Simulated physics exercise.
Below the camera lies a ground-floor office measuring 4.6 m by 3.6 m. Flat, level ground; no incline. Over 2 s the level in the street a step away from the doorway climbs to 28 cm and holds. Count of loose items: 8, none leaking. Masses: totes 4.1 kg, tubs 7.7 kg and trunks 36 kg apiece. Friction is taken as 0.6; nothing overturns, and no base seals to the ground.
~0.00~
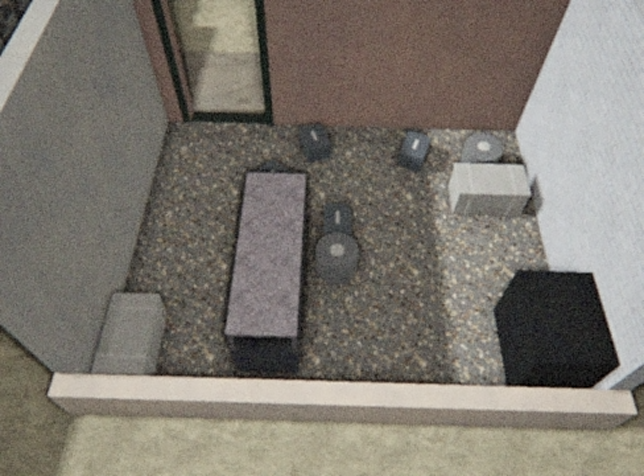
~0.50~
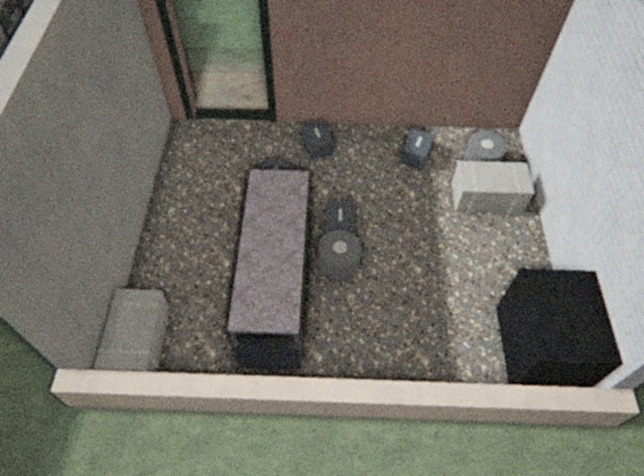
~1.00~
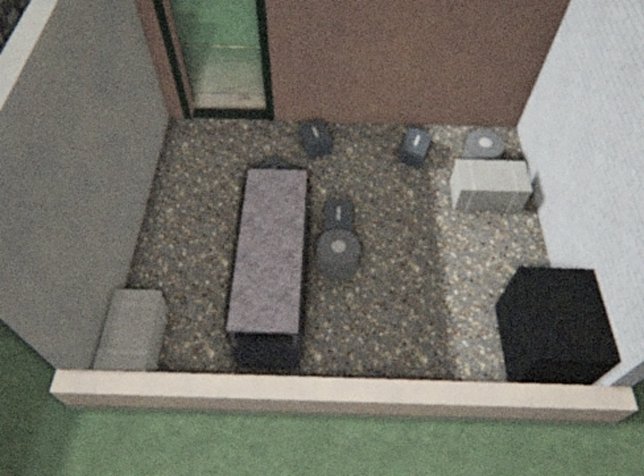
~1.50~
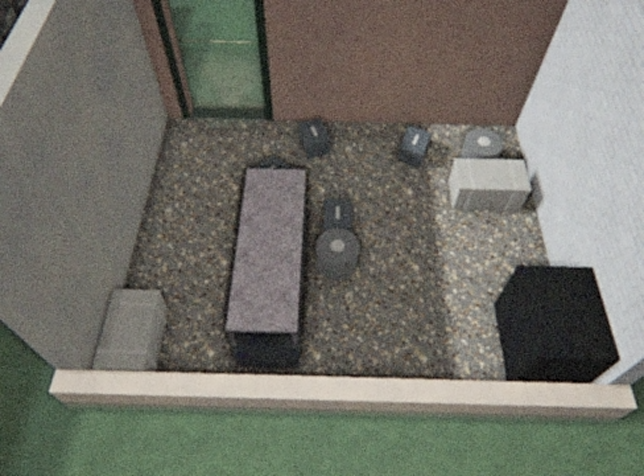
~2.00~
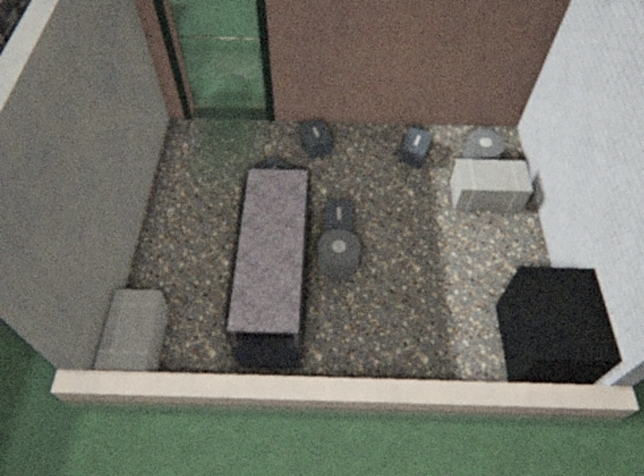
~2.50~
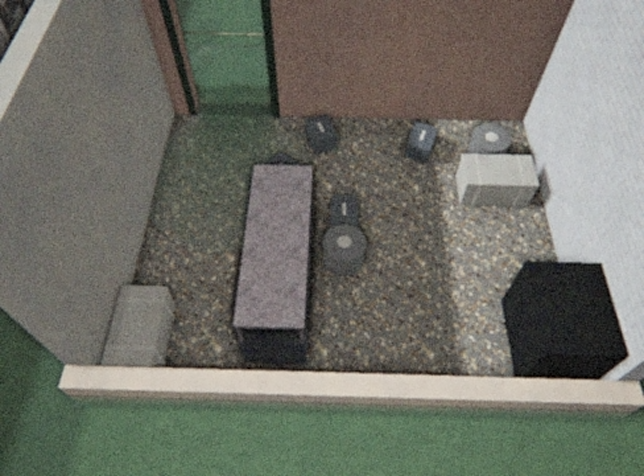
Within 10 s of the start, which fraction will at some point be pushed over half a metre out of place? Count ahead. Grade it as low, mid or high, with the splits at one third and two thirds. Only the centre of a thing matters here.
Grade: Mid, one to two thirds.
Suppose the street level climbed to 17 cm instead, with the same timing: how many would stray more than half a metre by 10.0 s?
The answer would then be 2.
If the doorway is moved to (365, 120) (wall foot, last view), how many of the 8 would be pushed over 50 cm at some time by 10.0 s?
Count: 7.
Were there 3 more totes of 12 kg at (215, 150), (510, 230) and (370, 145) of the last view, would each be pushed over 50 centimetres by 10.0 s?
The three, in order: Larger, smaller shift, smaller shift.
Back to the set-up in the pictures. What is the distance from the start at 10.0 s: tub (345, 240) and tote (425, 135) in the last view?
Respectively 10 and 30 cm.
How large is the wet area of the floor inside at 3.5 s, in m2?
Roughly 6.5 m2 of it is wet.
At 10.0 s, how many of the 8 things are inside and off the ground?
At that instant the tally stands at 7.
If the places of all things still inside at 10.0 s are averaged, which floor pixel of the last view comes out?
Close to pixel (400, 199).
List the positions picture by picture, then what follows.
A tote at (270, 175), on the bottom; a tote at (314, 136) rests on the ground; 0.0 m2 under water; 0 of 8 have shifted, in the first frame.
A tote at (273, 172) rests on the ground; a tote at (317, 133), on the bottom; water covers 0.0 m2; 0 of 8 have shifted, in the second frame.
A tote at (271, 171), on the bottom; a tote at (315, 132), on the bottom; 0.0 m2 under water; 0 of 8 have shifted, in the third frame.
A tote at (270, 170), on the bottom; a tote at (314, 132) rests on the ground; 0.1 m2 under water; 0 of 8 have shifted, in the fourth frame.
A tote at (271, 171), on the bottom; a tote at (316, 132), on the bottom; water covers 1.0 m2; 0 of 8 have shifted, in the fifth frame.
A tote at (278, 168) rests on the ground; a tote at (321, 128) rests on the ground; water covers 3.1 m2; 0 of 8 have shifted, in the sixth frame.
After 3.5 s 1 of 8 are over 50 cm from their spots; 0 afloat.
After 4.5 s 2 of 8 are over 50 cm from their spots; 1 afloat.
After 7.0 s 3 of 8 are over 50 cm from their spots; 2 afloat.
After 10.0 s 3 of 8 are over 50 cm from their spots, and 3 have been at some point; 7 afloat.
